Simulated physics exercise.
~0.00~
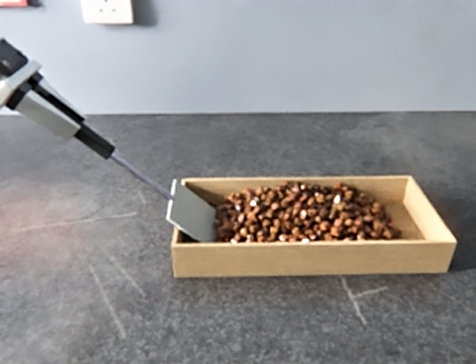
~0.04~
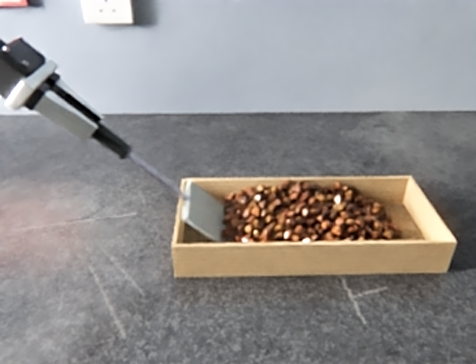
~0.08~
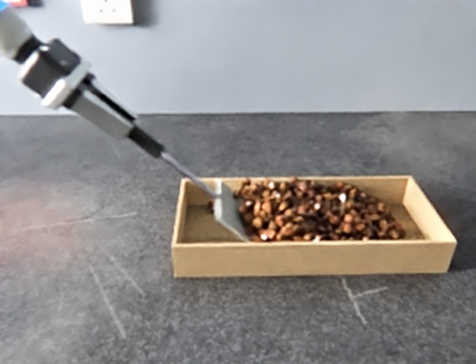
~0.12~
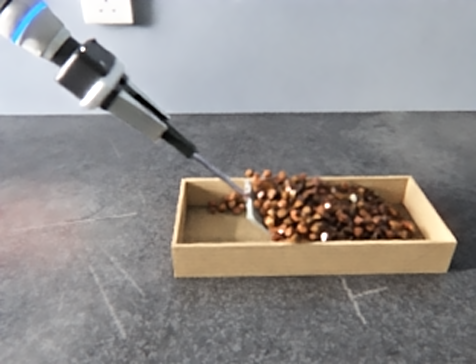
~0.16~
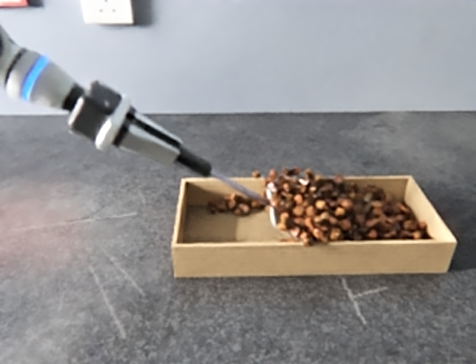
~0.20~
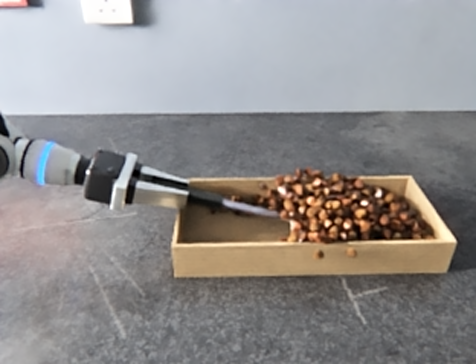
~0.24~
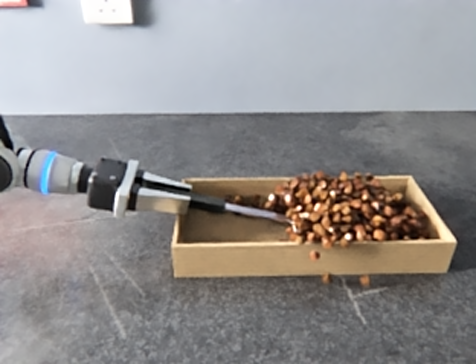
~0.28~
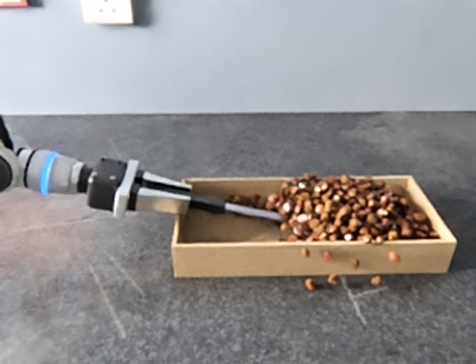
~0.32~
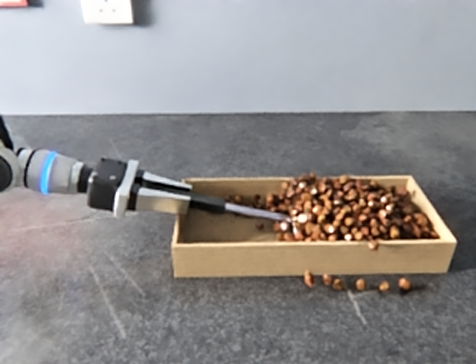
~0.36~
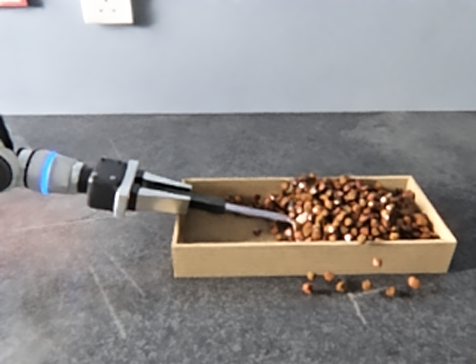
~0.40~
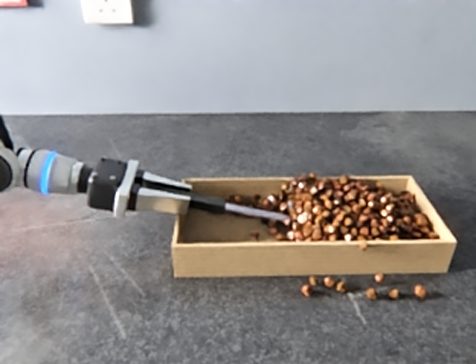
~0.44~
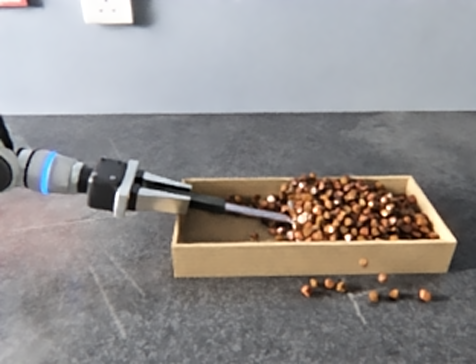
A robot arm's spatula pushes brown pellets rightward in a tray, spilling a few onto the table.
